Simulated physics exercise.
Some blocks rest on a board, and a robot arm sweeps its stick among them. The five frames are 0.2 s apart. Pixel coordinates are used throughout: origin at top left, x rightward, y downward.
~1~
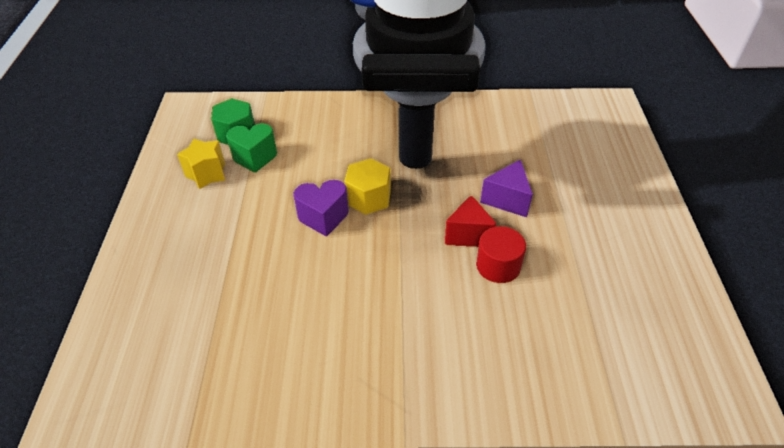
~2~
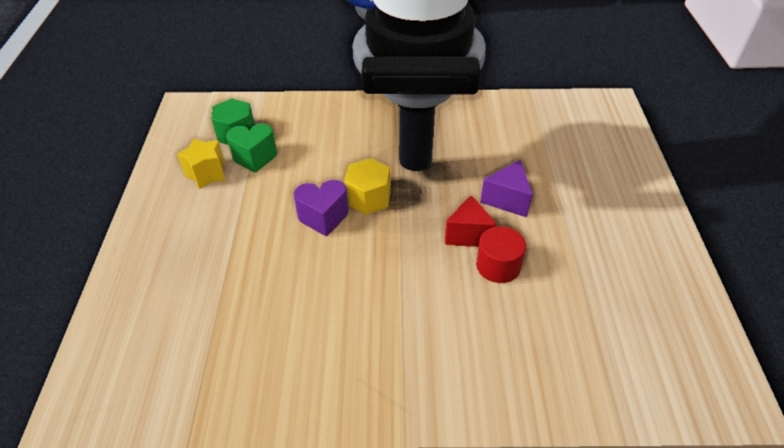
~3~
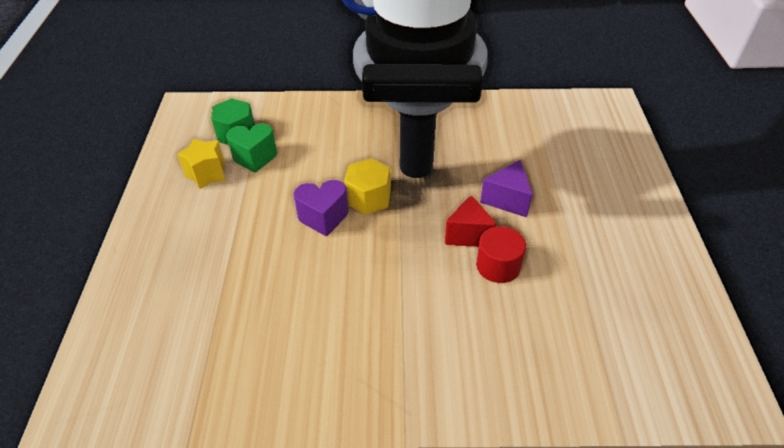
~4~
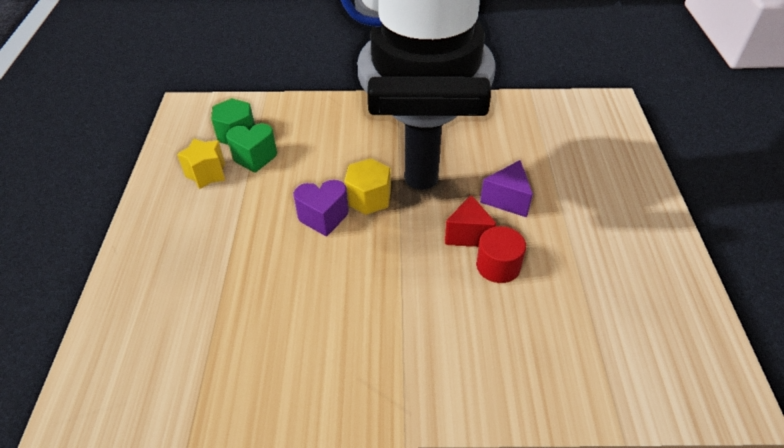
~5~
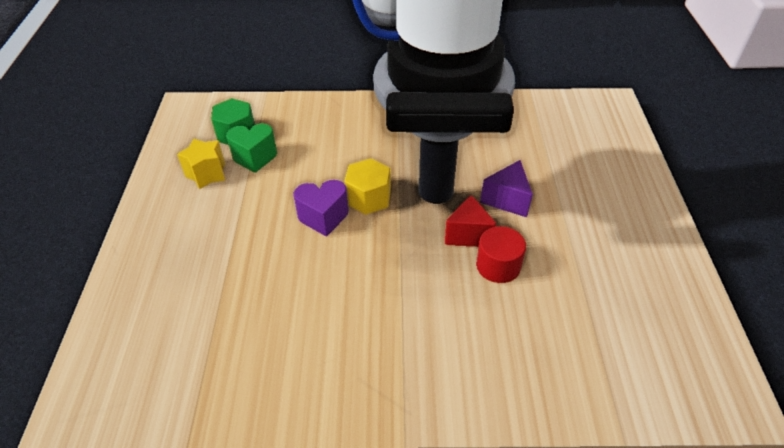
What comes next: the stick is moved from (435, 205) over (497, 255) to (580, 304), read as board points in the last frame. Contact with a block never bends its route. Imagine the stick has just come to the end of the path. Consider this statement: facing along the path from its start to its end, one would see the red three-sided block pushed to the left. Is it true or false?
This is true.
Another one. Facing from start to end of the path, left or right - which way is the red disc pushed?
It gets pushed right.
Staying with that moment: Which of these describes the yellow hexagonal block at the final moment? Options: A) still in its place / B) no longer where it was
Correct choice: A.
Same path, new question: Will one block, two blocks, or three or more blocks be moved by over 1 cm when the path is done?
2 blocks.
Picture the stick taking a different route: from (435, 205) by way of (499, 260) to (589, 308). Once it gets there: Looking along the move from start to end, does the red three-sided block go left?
In short: Yes.
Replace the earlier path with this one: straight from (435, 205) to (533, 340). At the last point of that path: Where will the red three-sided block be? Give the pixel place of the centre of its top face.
(514, 230)
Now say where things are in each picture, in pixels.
In the first picture, stick tip (416, 158); block tops, yellow hexagonal block (368, 174); red three-sided block (471, 213); red disc (503, 243); purple three-sided block (512, 177).
In the second picture, stick (416, 161); blocks unchanged.
In the third picture, stick (417, 167); blocks unchanged.
In the fourth picture, stick (421, 178); blocks unchanged.
In the fifth picture, stick (436, 192); yellow hexagonal block (368, 174); red three-sided block (471, 213); red disc (503, 243); purple three-sided block (512, 177).
What follows on the original path. One third of the way, stick (477, 226); red three-sided block (508, 233), turned 15° anticlockwise; red disc (521, 262).
Two thirds of the way, stick (527, 260); red three-sided block (565, 264); red disc (546, 294).
At the end, stick (585, 292); yellow hexagonal block in place; red three-sided block (627, 294); red disc (551, 303); purple three-sided block in place.
